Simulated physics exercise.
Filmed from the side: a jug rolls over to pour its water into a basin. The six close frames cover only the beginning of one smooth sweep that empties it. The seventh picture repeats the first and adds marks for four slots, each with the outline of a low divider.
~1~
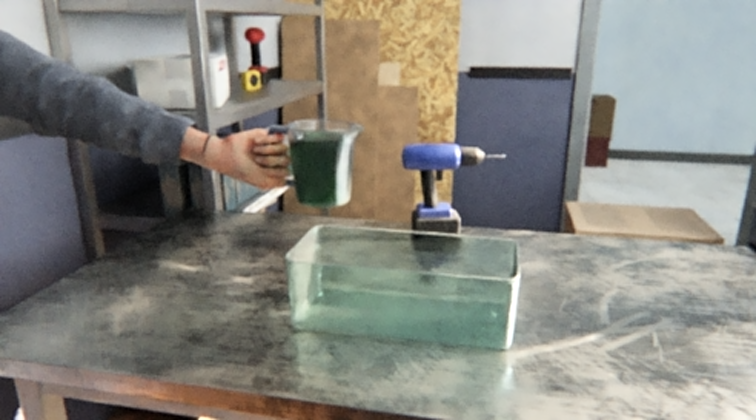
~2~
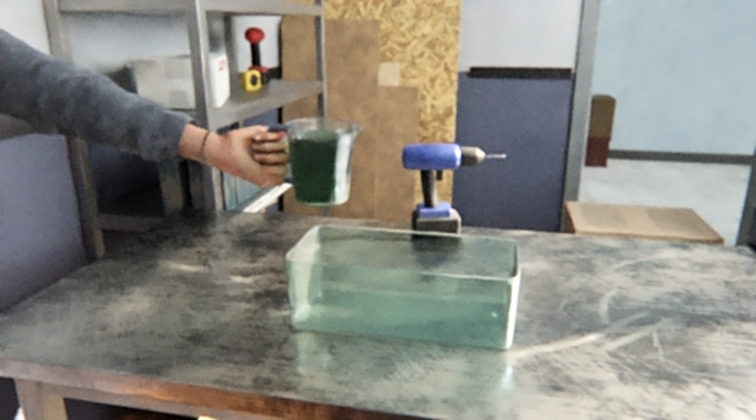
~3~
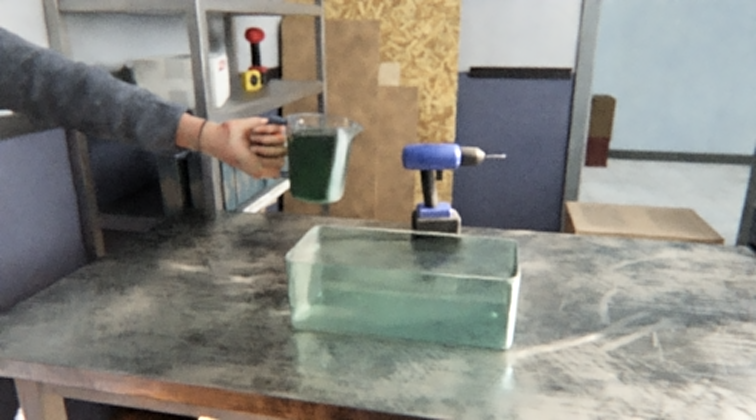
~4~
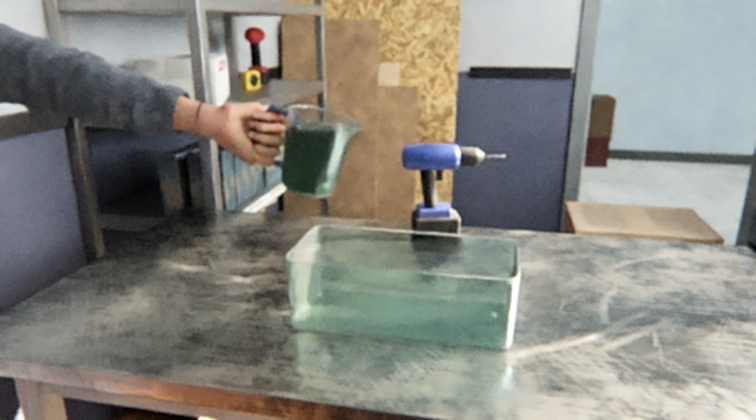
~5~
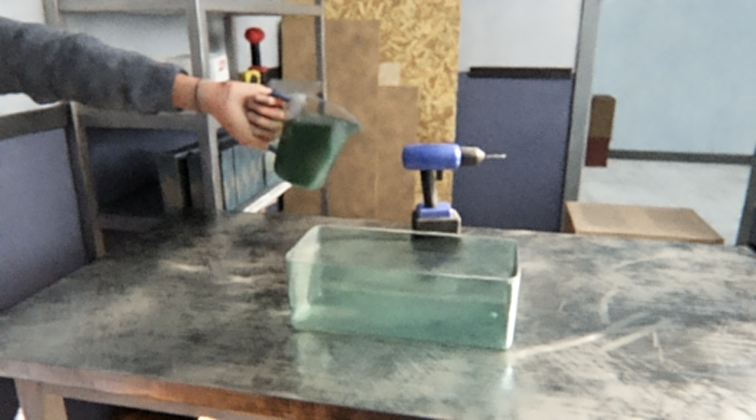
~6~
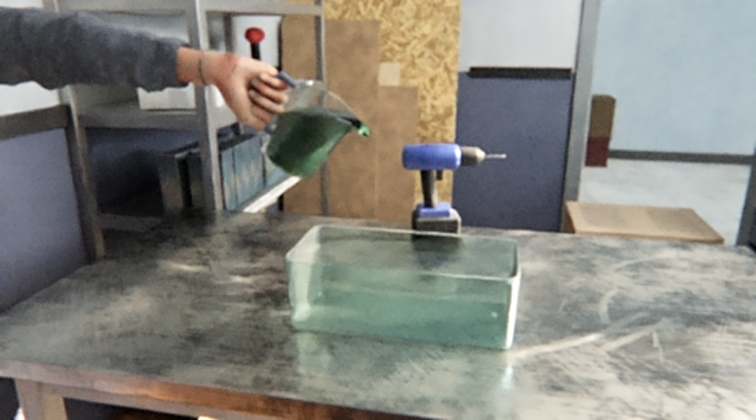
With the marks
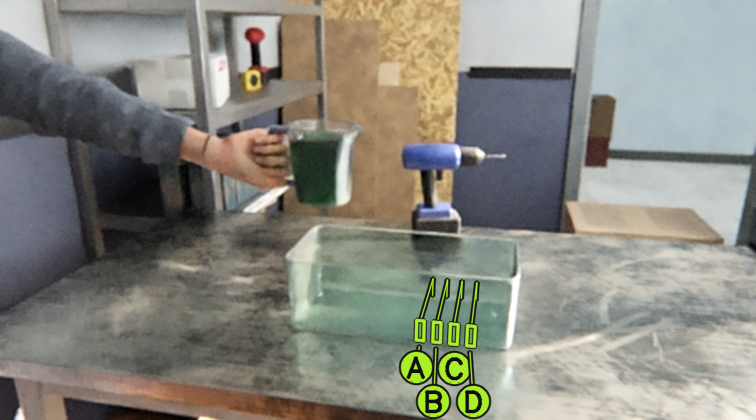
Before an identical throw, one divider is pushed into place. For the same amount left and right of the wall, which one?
B beats the others.
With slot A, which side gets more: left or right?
The right side.
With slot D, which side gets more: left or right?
More ends on the left.
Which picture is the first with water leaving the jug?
Picture 6.
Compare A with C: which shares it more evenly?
A.
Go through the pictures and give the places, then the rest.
The first frame shows upright, lip at (363, 129); basin from (292, 324) to (511, 349); nothing has left yet.
The second frame shows upright, lip at (363, 129); nothing has left yet.
The third frame shows tipped about 6°, lip at (362, 129); nothing has left yet.
The fourth frame shows tipped about 13°, lip at (362, 129); nothing has left yet.
The fifth frame shows tipped about 23°, lip at (362, 129); nothing has left yet.
The sixth frame shows tipped about 34°, lip at (361, 128); water is over the lip, down to (367, 134).
In lime, A at (419, 346); B at (435, 348); C at (452, 350); D at (469, 352).
With A, about 19 % ends left of the wall and 77 % right of it; 4 % is lost outside.
With B, about 54 % ends left of the wall and 43 % right of it; 3 % is lost outside.
With C, about 84 % ends left of the wall and 10 % right of it; 6 % is lost outside.
With D, about 82 % ends left of the wall and 11 % right of it; 7 % is lost outside.
